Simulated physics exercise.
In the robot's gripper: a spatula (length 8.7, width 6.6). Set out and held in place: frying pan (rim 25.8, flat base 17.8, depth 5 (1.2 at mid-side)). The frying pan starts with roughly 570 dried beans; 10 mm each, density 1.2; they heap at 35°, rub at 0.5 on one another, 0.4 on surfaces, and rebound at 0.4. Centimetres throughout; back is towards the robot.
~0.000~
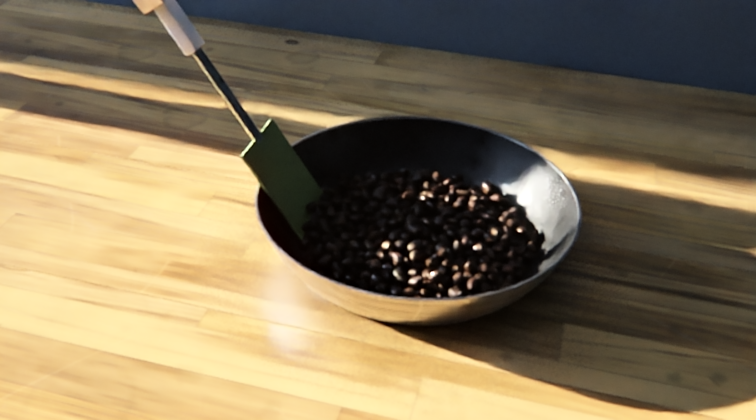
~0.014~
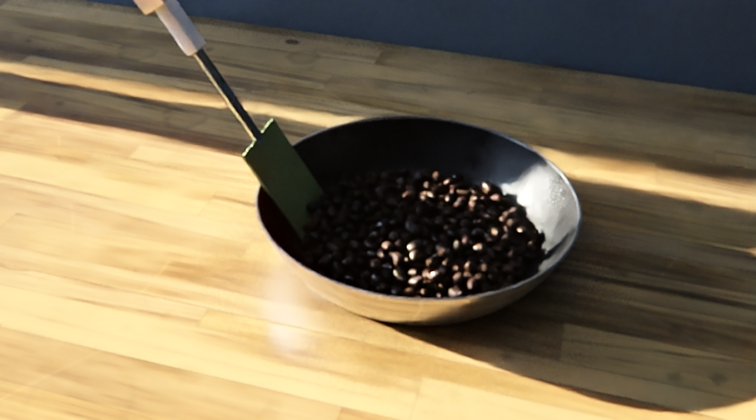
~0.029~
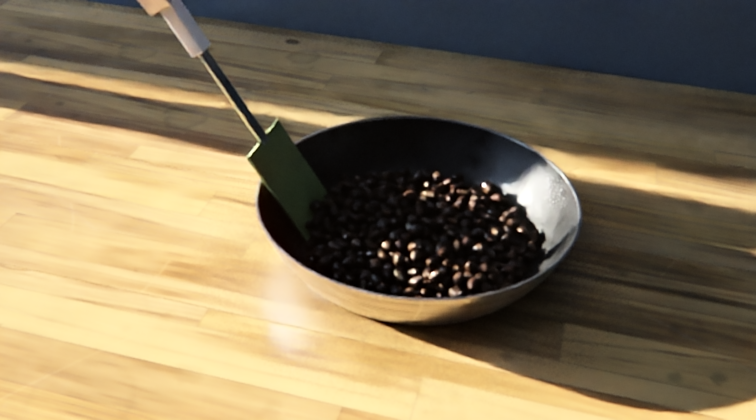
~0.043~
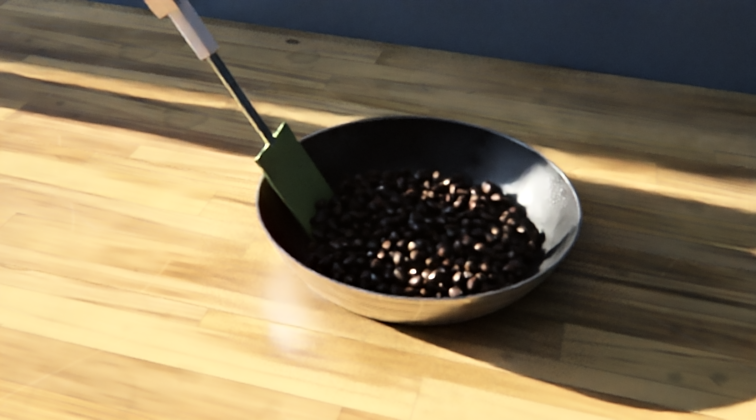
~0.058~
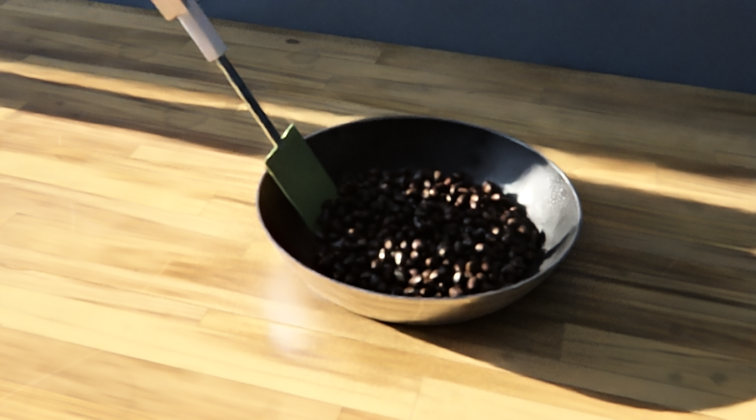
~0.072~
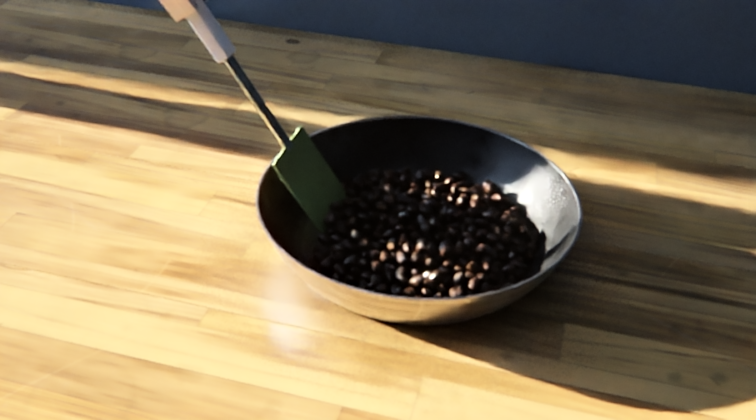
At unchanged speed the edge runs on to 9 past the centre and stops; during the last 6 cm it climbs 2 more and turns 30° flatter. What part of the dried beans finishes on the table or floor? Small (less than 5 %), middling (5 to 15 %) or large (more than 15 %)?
Answer: Small; less than 5 % of the dried beans finish on the table or floor.
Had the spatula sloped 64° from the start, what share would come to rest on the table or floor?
It would be near 0 per cent.
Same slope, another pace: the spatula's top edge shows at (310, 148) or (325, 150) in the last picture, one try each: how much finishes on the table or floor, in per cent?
About 5 and 10 per cent.
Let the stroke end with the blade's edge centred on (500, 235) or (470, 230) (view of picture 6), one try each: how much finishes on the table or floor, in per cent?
About 0 and 0 per cent.
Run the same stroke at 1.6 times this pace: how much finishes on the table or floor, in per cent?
Some 5 per cent.
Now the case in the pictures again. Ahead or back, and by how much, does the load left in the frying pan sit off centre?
Roughly 4.0 cm ahead.
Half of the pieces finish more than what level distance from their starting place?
Roughly 4 cm.
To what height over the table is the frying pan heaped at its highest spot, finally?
Roughly 6.0 cm.
By 0.19 s, sloping 56°, highest piece 3 above the table; 569 in the frying pan.
By 0.30 s, sloping 45°, highest piece 6 above the table; 569 in the frying pan.
By 0.56 s, sloping 26°, highest piece 6 above the table; 553 in the frying pan, 13 on the table or floor, 3 on the blade or in flight.
By 1.61 s, sloping 26°, highest piece 6 above the table; 553 in the frying pan, 16 on the table or floor.
Final count, 553 in the frying pan, 16 on the table or floor. That is 3 % on the table or floor.
